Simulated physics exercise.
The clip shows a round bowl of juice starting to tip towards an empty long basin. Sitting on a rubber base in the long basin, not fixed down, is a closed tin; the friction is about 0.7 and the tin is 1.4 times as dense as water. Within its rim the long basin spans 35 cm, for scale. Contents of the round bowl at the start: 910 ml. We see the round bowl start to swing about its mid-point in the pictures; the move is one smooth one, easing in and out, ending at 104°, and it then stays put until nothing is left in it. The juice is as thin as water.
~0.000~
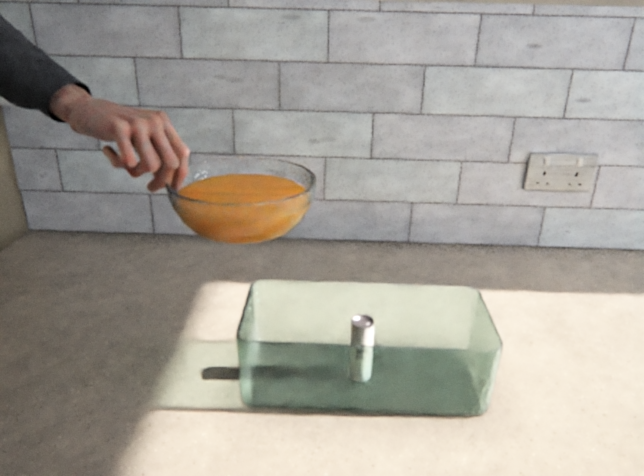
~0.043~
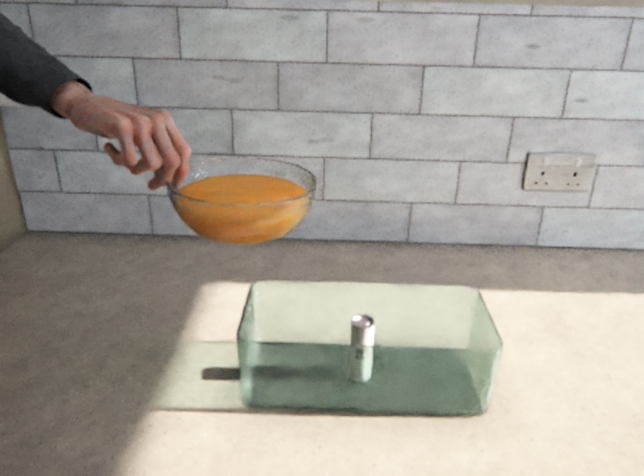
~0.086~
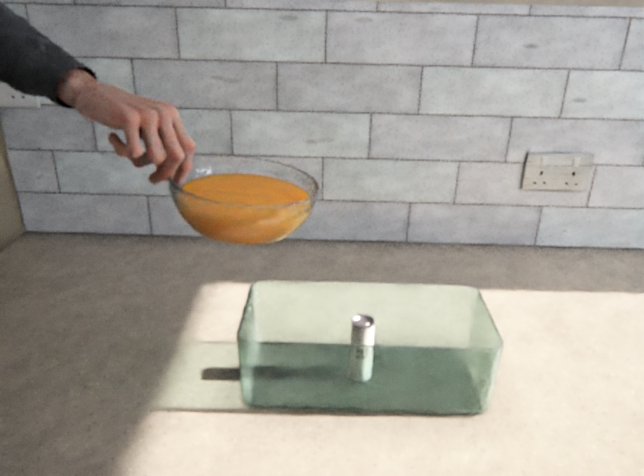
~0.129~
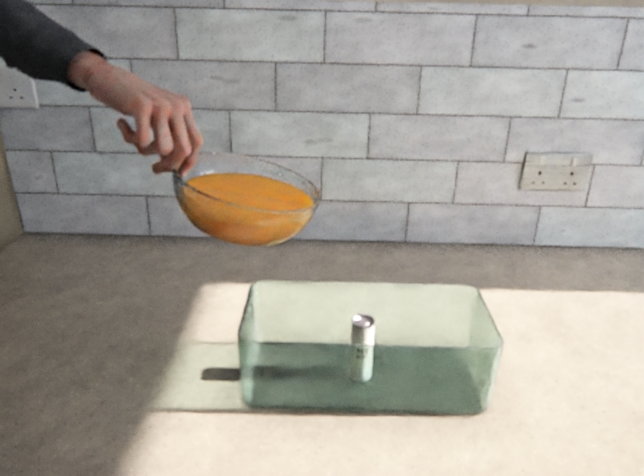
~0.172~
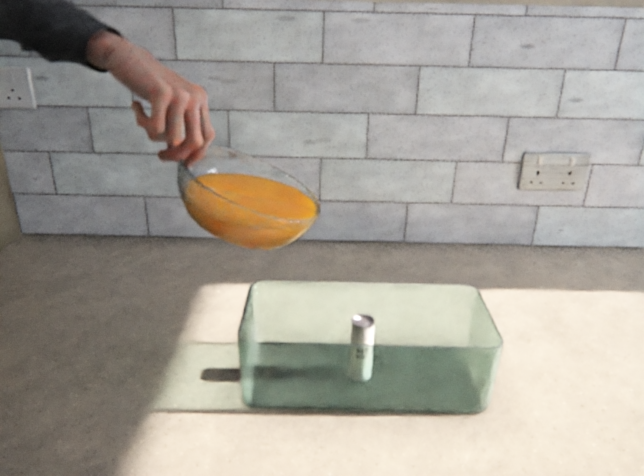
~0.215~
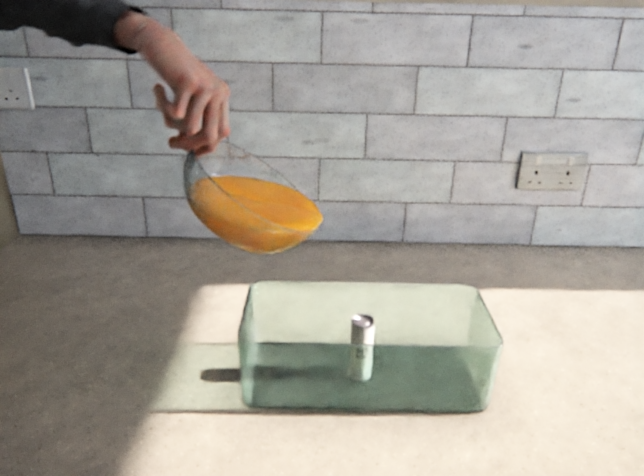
On a sunlit counter, a hand steadily tilts a bowl of orange liquid rightward above a basin.
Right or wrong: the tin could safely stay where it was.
Wrong, it goes over.
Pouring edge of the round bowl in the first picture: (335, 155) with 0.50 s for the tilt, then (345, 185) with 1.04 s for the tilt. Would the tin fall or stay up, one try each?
Run one: It does not tip. Run two: It does not tip.
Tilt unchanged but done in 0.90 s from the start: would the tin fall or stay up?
Result: Tin upright.
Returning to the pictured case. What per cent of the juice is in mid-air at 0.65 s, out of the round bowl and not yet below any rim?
Some 4 % is up in the air.
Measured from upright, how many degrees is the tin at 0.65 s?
Near 20 degrees.
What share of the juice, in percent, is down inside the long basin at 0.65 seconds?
96 per cent or thereabouts.
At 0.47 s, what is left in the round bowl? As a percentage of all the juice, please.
Remaining: Near 5 % of the total.
Then, 0.47 s in, the tilt is 98° and 5 per cent is still to pour; the tin stands where it began.
Then, 0.65 s in, the tilt is 104° and 0 per cent is still to pour; the tin leans 18°.
Then, 0.84 s in, the tilt is 104° and 0 per cent is still to pour; the tin lies on its side.
Then, 1.05 s in, the tilt is 104° and 0 per cent is still to pour; the tin lies on its side.
Finally, the tin lies on its side.
